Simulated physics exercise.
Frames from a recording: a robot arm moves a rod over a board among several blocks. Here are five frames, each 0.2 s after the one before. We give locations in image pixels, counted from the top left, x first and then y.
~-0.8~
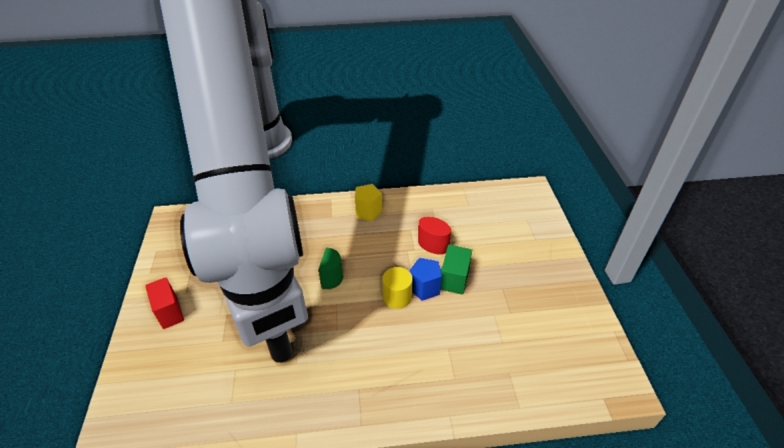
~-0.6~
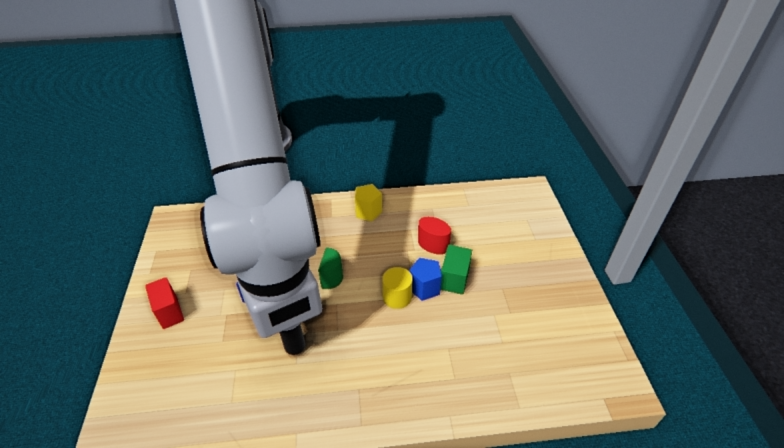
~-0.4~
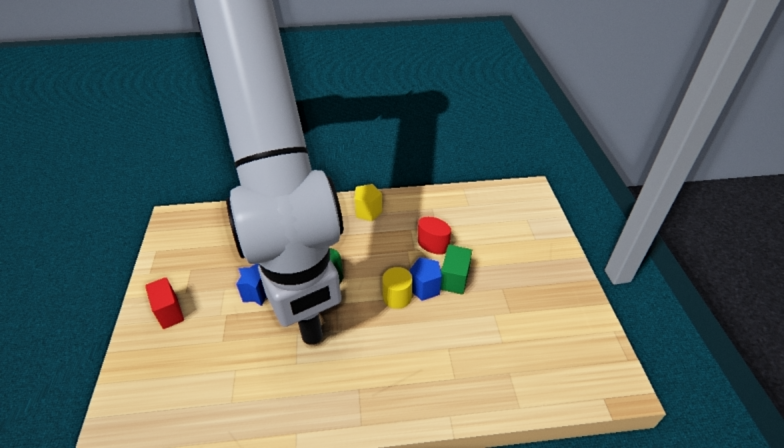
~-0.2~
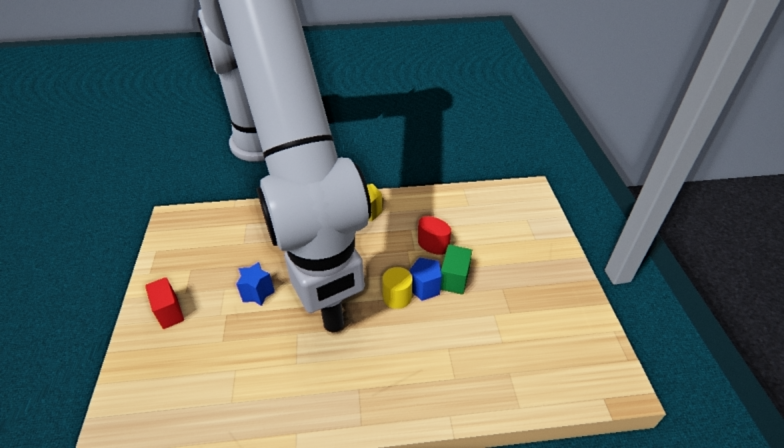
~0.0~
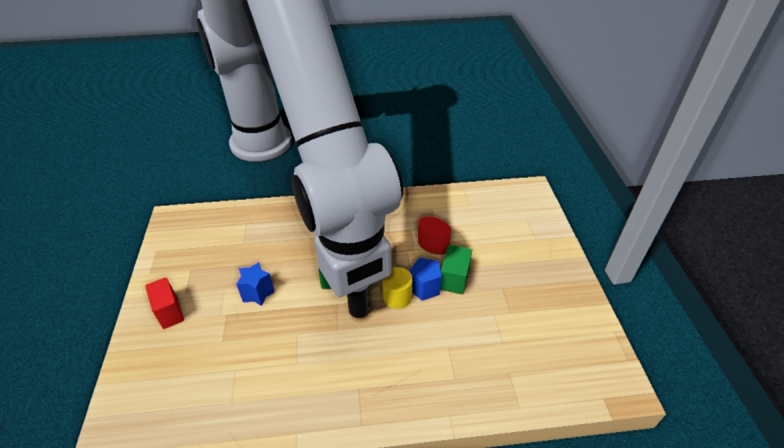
At the start, a grey robot arm holds a black-tipped rod low over the left part of a wooden board scattered with coloured blocks. The arm sweeps steadily right and slightly away, uncovering a blue star and then hiding the green D-shaped block, its rod now beside the yellow cylinder, while the blocks stay put.
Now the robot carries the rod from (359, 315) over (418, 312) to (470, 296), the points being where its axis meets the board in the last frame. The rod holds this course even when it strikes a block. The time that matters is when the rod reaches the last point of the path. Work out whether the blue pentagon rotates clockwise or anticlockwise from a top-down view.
Looking down on the board, it turns clockwise.
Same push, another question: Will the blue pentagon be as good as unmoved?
No, I don't think so.
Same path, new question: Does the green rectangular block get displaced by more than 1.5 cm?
Short answer: No.
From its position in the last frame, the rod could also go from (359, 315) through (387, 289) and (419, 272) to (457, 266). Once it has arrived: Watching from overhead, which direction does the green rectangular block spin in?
It spins anti-clockwise.
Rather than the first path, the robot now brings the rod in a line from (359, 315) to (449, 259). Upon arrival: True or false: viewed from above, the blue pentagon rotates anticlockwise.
False.
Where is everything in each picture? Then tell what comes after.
Rod tip at (282, 354); block tops, green D-shaped block at (330, 259); yellow circle at (397, 278); blue pentagon at (426, 269); green rectangular block at (457, 260), in the first picture.
Rod at (295, 346); blocks unchanged, in the second picture.
Rod at (312, 336); blocks unchanged, in the third picture.
Rod at (334, 324); blocks unchanged, in the fourth picture.
Rod at (359, 310); green D-shaped block hidden; yellow circle at (397, 278); blue pentagon at (426, 269); green rectangular block at (457, 260), in the fifth picture.
What follows on the original path. One third of the way, rod at (399, 308); yellow circle at (403, 274); blue pentagon at (429, 264), turned 25° clockwise.
Two thirds of the way, rod at (439, 305); yellow circle at (403, 273); blue pentagon at (430, 263), turned 30° clockwise; green rectangular block at (459, 259).
At the end, rod at (471, 291); green D-shaped block in place; yellow circle at (403, 273); blue pentagon at (430, 263), turned 30° clockwise; green rectangular block at (462, 256), turned 25° anticlockwise.
